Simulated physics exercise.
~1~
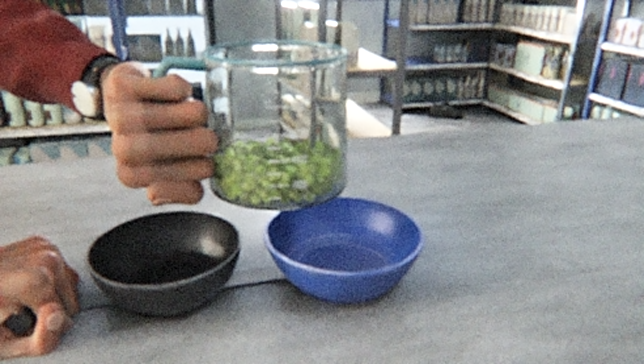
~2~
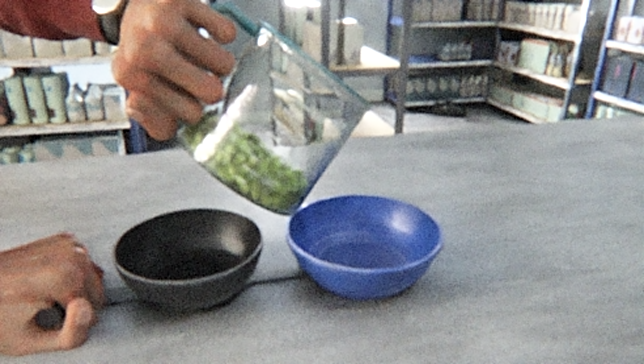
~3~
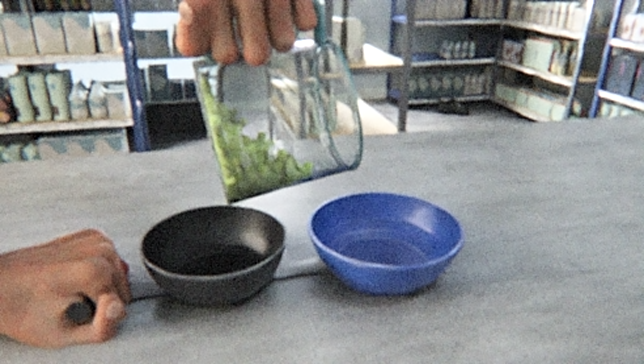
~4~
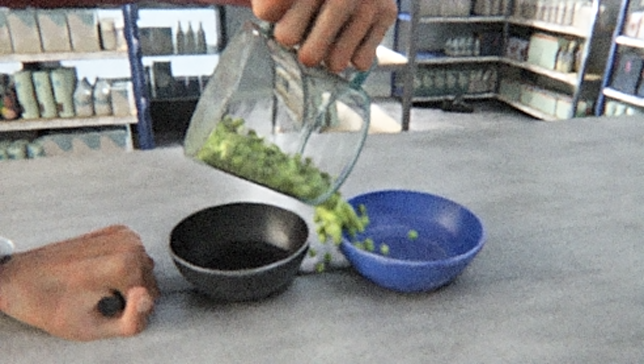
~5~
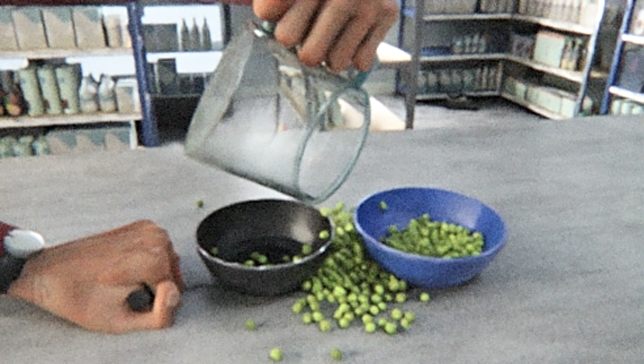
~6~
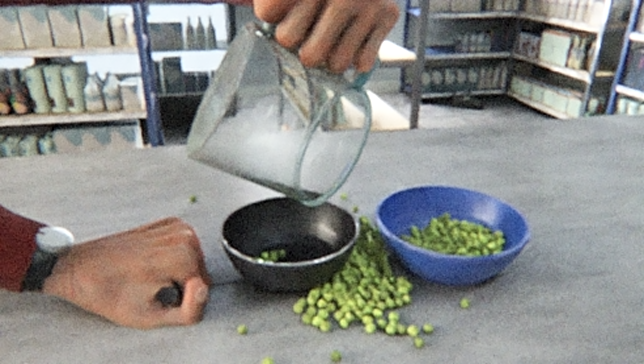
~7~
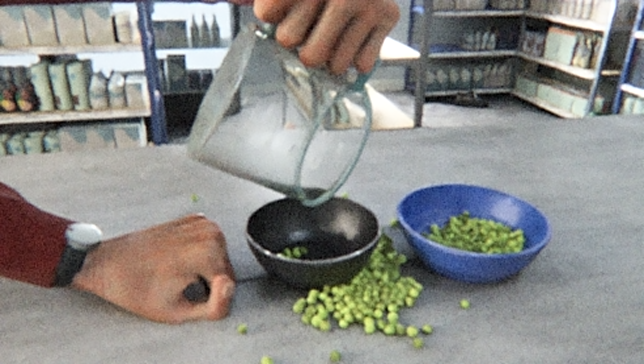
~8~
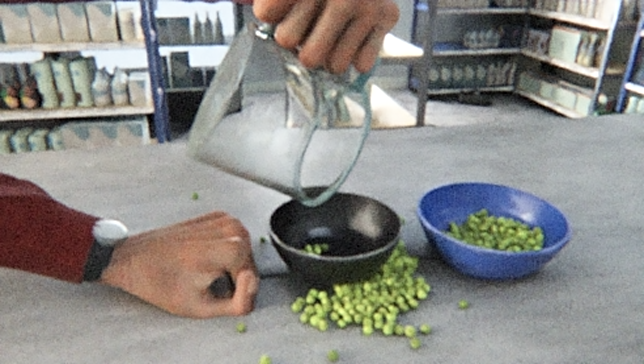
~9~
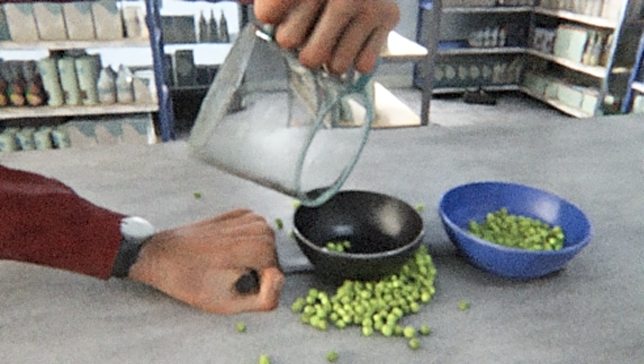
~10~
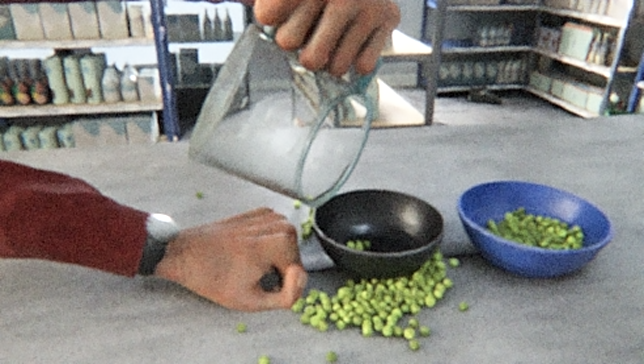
On a grey tabletop in a room lined with shelves of bottles and jars, seen from slightly above as the view drifts a little, a hand holds a clear glass jug of green peas above a black bowl on the left and a blue bowl on the right. Another hand, at the left, draws the joined bowls steadily rightward. The jug tips over, and peas spill into the blue bowl and onto the table between the bowls, with a few landing in the black one. The emptied jug stays tilted while the bowls keep sliding right. Finally, many peas lie heaped and scattered on the table, many fill the blue bowl, and few sit in the black.
